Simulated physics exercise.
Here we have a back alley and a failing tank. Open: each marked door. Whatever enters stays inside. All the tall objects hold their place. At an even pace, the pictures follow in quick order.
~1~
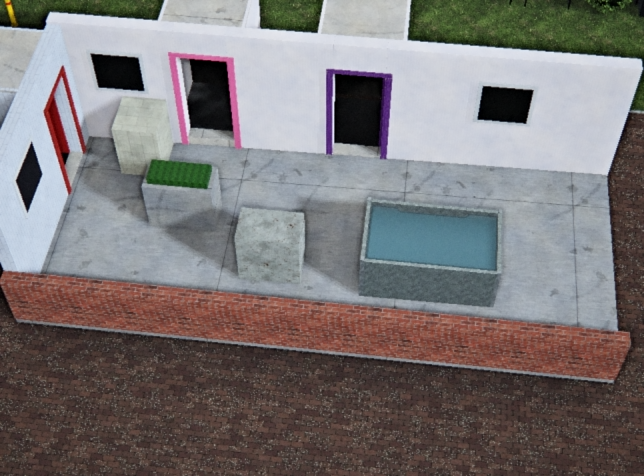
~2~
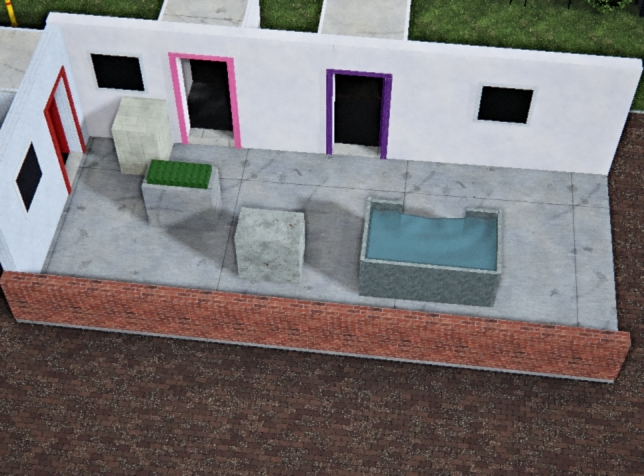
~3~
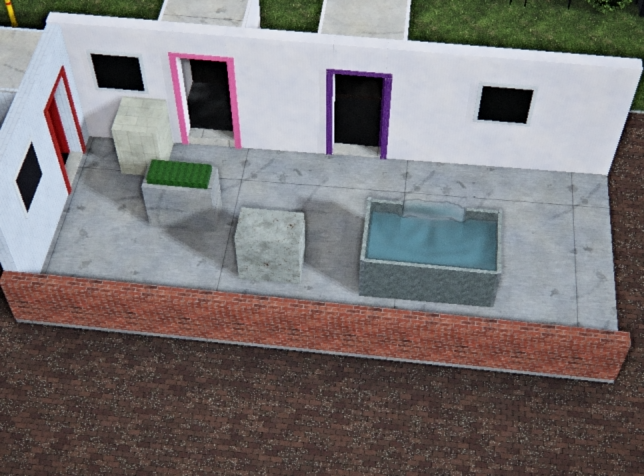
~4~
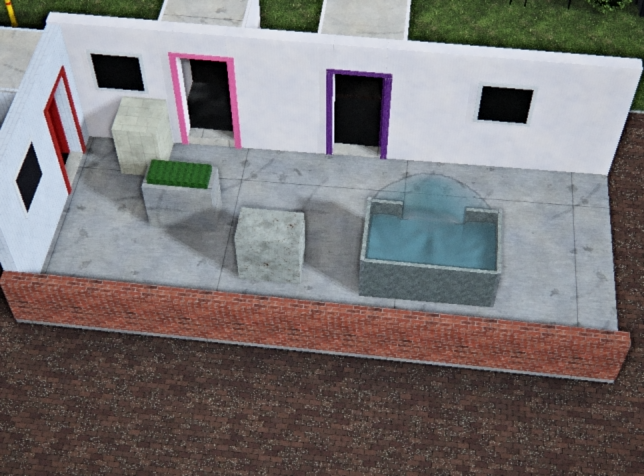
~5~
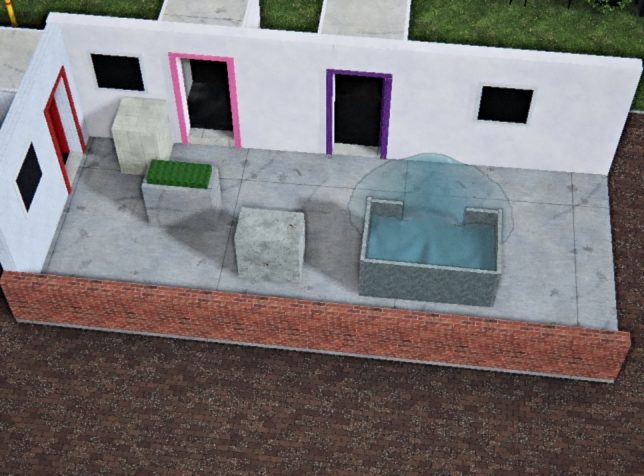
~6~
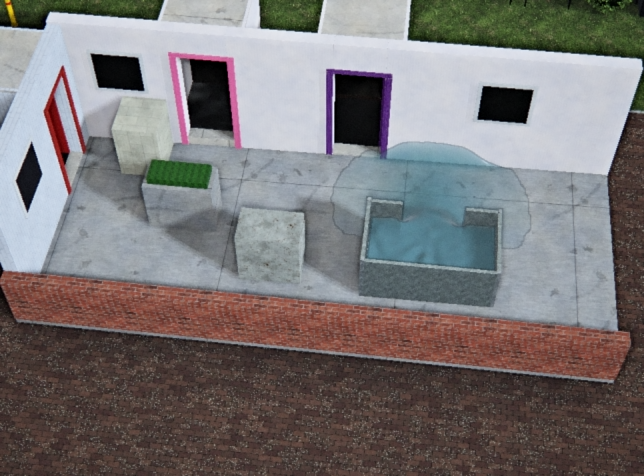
We see still water in a grey tank within a walled concrete yard, then a gap appears in its far side and water pours out, spreading across the floor behind it while the surrounding blocks stay still.
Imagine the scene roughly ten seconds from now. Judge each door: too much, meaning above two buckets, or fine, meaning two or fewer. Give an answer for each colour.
Pink door: Fine, purple door: Too much, red door: Too much.
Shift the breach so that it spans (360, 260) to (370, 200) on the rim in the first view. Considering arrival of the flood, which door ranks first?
That is the one in pink.
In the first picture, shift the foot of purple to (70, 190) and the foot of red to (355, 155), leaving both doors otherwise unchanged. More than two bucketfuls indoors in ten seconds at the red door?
Red: Exceeds the limit.
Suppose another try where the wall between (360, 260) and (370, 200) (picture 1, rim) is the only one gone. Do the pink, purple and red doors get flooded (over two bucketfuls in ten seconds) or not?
The pink one tops the mark; the purple one falls short; the red one tops the mark.
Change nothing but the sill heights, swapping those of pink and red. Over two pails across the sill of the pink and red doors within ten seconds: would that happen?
Okay, so pink gets too much, and red doesn't reach it.
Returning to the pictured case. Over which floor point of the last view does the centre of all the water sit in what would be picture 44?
About (313, 217).
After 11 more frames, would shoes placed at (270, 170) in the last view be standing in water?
At that place: Wet.
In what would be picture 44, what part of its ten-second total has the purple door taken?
Estimate: Some 95 per cent.
A moment on, water covers 20 % of the floor; the pink door not reached, the purple door over two buckets in, the red door not reached.
Next, water covers 35 % of the floor; the pink door wet at the sill, nothing in, the purple door far over two buckets in, the red door not reached.
Then, water covers 55 % of the floor; the pink door wet at the sill, nothing in, the purple door far over two buckets in, the red door not reached.
Later, water covers 70 % of the floor; the pink door wet at the sill, nothing in, the purple door far over two buckets in, the red door over two buckets in.
In the end, water covers 85 % of the floor; the pink door wet at the sill, nothing in, the purple door far over two buckets in, the red door far over two buckets in.
